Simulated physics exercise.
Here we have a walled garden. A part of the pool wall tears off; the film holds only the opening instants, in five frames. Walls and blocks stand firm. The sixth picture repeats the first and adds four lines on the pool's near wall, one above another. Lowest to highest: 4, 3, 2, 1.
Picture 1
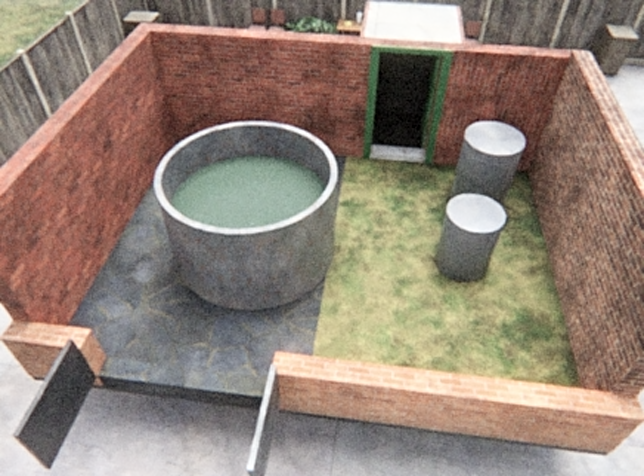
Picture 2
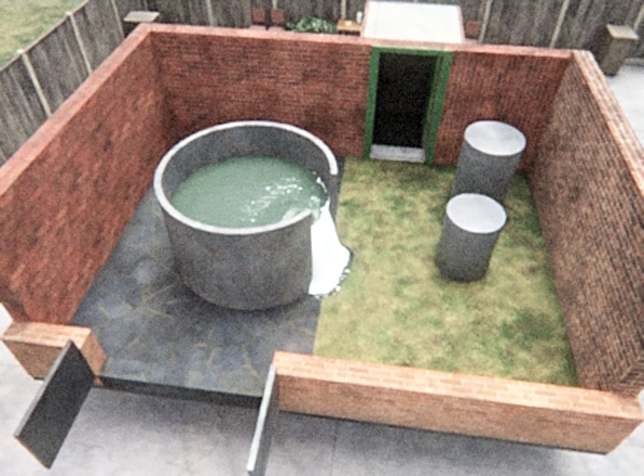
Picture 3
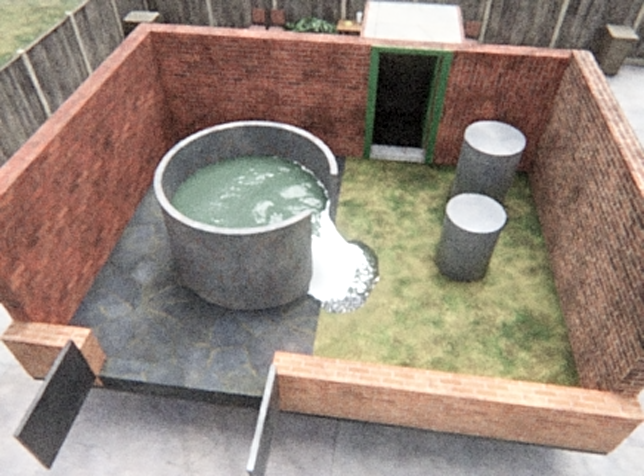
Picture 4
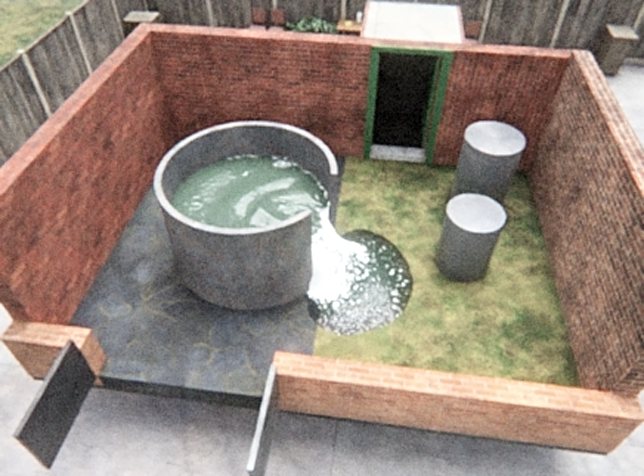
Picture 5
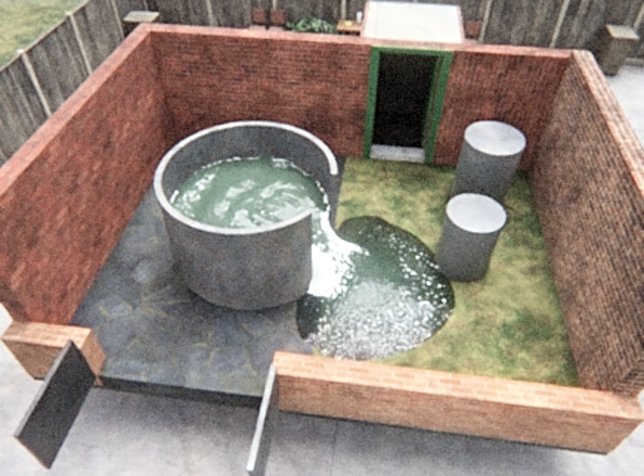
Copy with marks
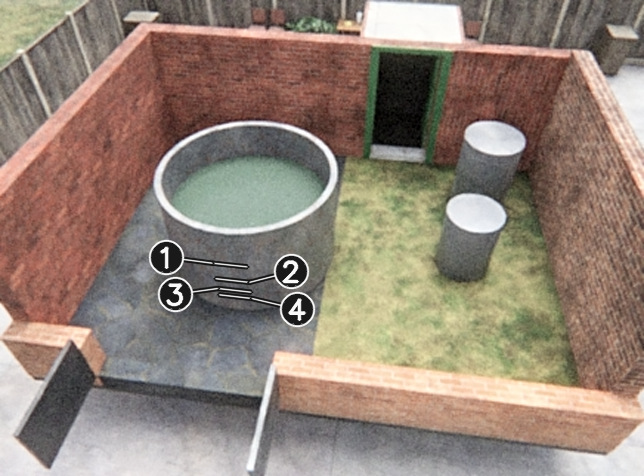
Water in a round grey pool inside a brick-walled garden lay still, then poured out through a gap in its right side and spread across the grass in a widening, glistening puddle.
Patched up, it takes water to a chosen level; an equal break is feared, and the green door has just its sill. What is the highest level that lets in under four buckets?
Line 1 just does it.
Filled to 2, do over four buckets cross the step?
No.
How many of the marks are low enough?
All of them.
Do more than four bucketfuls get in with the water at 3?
No.
On the marked copy, 1 at (229, 265); 2 at (232, 280); 3 at (234, 290); 4 at (235, 296); from the bottom up 4, 3, 2, 1.
If 1 is chosen, a bucket or two gets in.
If 2 is chosen, nothing gets over.
If 3 is chosen, nothing gets over.
If 4 is chosen, nothing gets over.
